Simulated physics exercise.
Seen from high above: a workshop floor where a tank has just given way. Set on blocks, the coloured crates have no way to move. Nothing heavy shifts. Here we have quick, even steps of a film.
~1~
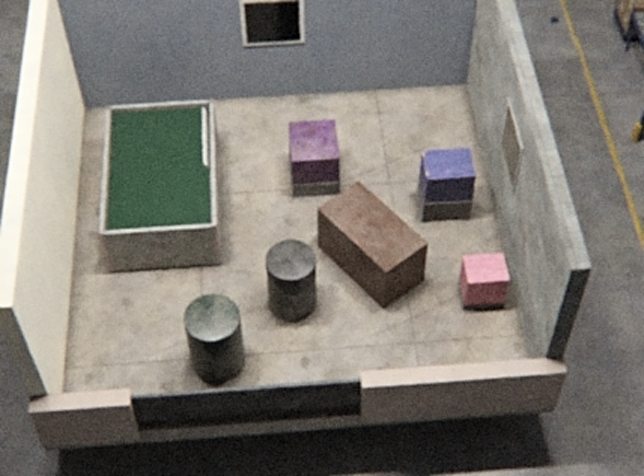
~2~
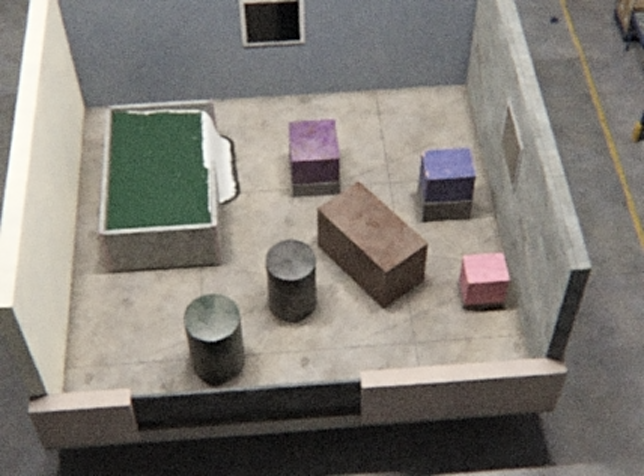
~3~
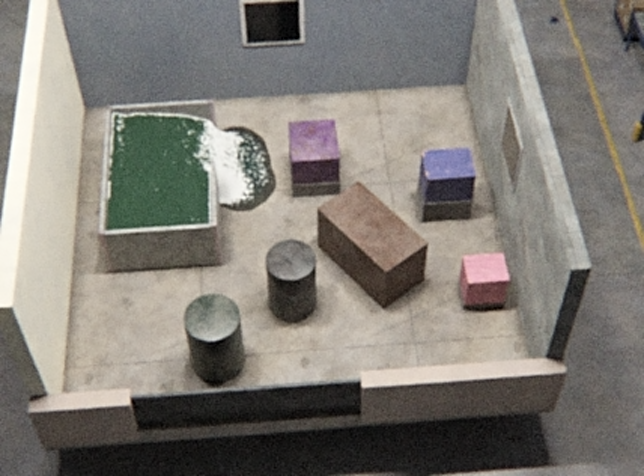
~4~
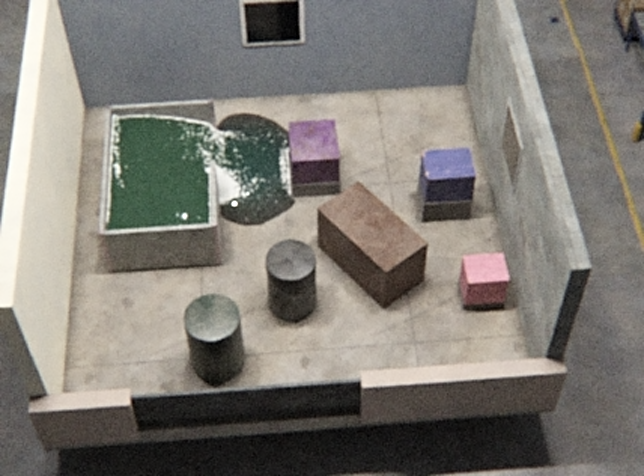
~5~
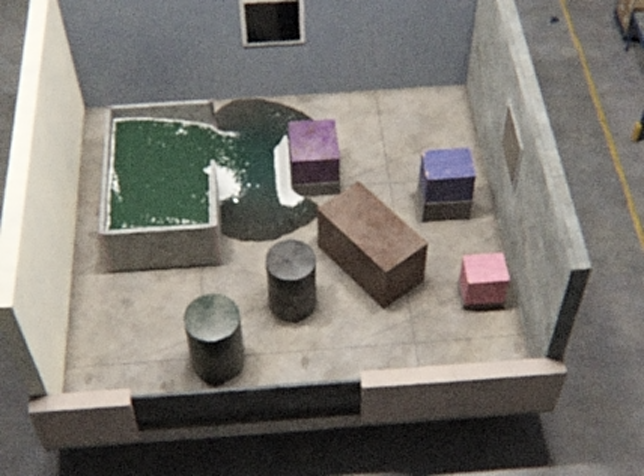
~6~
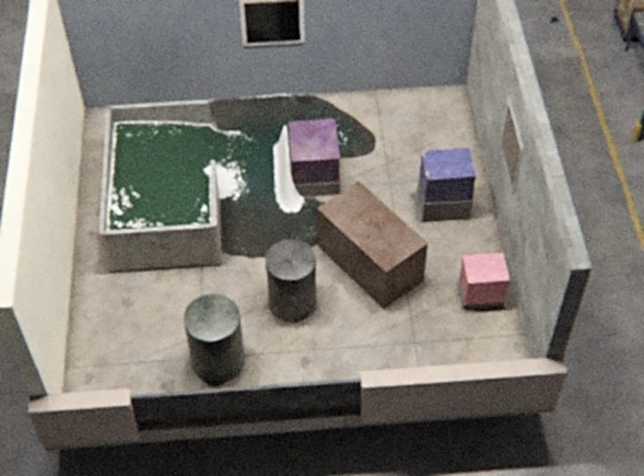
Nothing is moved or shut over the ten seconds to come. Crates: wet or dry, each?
Purple crate wet, pink crate wet, blue crate dry.
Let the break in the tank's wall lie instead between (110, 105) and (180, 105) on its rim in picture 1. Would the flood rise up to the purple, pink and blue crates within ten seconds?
Note: Purple is never reached; pink gets flooded; blue is never reached.
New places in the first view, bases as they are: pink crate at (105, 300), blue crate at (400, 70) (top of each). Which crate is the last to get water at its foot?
I'd say it is the one in pink.
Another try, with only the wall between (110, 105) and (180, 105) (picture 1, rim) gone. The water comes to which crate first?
The purple crate, by my reading.
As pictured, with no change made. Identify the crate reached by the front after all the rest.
Coming in last, the pink crate.
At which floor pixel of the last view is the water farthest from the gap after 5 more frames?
My guess would be about (468, 92).
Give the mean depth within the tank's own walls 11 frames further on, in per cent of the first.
I'd say around 46 per cent.
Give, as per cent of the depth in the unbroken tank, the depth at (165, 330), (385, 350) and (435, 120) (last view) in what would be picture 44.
The depths come to near 4, 8 and 18 per cent respectively.
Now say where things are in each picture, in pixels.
The water tank at (160, 167) is whole and still, in the first picture.
Water pours out at (214, 159) and has run to (218, 138), in the second picture.
Water pours out at (214, 160) and has run to (266, 194), in the third picture.
The front is at (289, 201), out from the gap at (214, 161), in the fourth picture.
The front is at a hidden place, out from the gap at (214, 160), in the fifth picture.
Water pours out at (214, 160) and has run to (368, 137), in the sixth picture.
A moment on, water covers 30 % of the floor; the purple crate water round its plinth, the pink crate not reached, the blue crate water round its plinth.
Next, water covers 50 % of the floor; the purple crate water round its plinth, the pink crate not reached, the blue crate water round its plinth.
Then, water covers 80 % of the floor; the purple crate water round its plinth, the pink crate water round its plinth, the blue crate water round its plinth.
Later, water covers 100 % of the floor; the purple crate water round its plinth, the pink crate water round its plinth, the blue crate water round its plinth.
In the end, water covers 100 % of the floor; the purple crate was topped, the pink crate was topped, the blue crate stayed above the water.
